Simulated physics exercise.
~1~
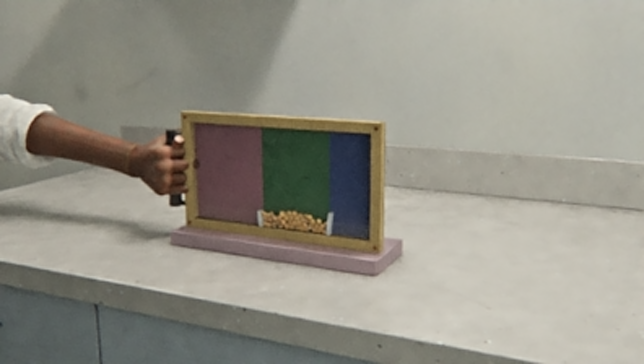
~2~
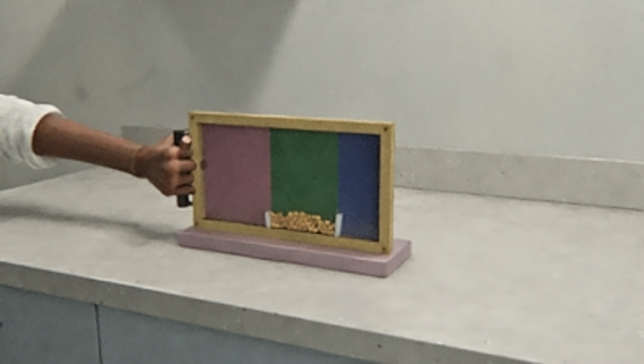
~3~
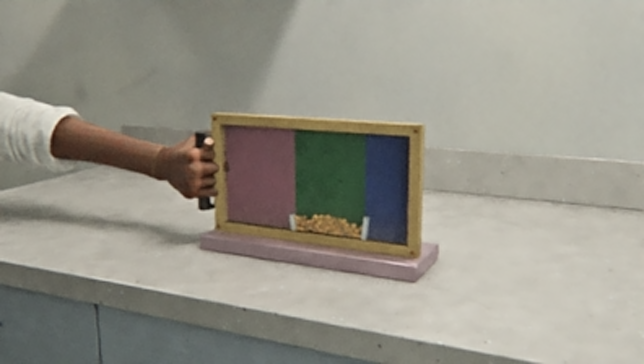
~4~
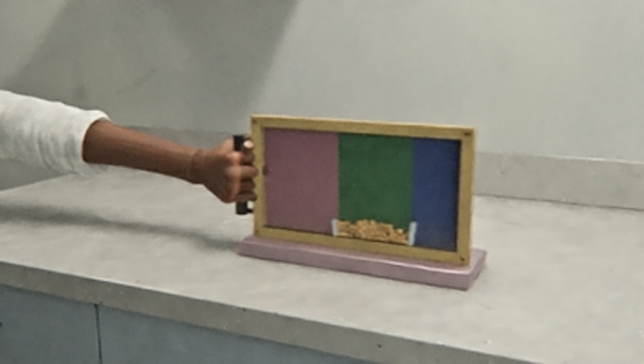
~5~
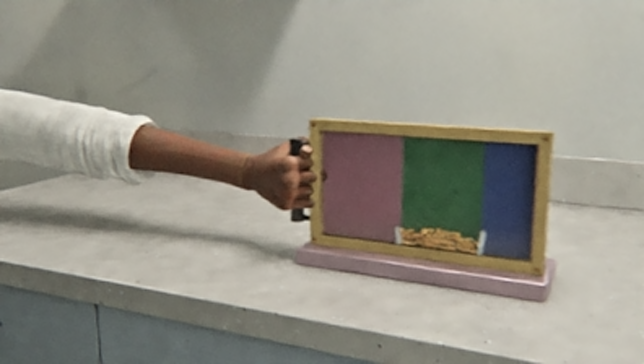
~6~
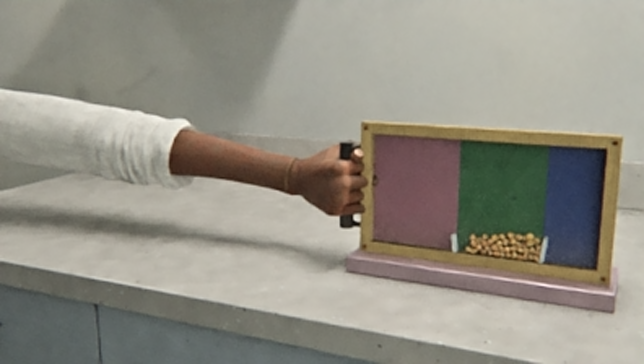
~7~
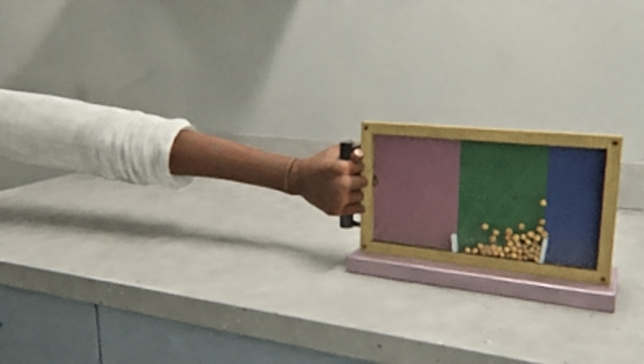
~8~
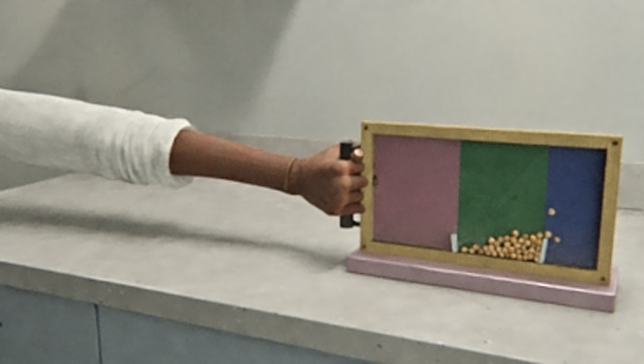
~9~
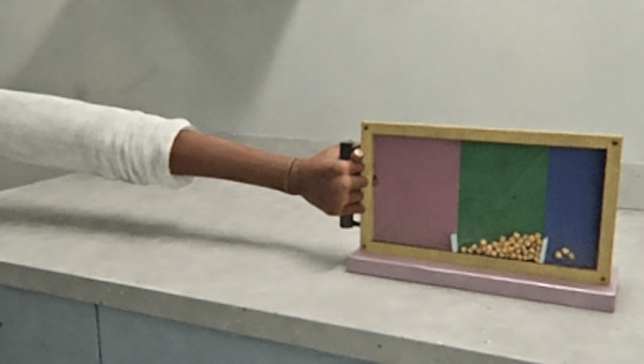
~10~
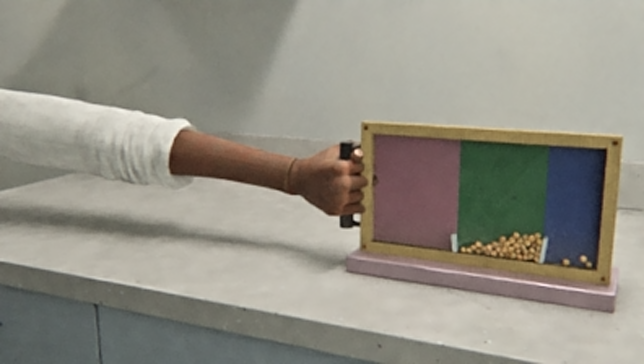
Wooden beads in a framed, colour-striped tray sliding right by hand and stopping, a few spilling from green into blue and settling.
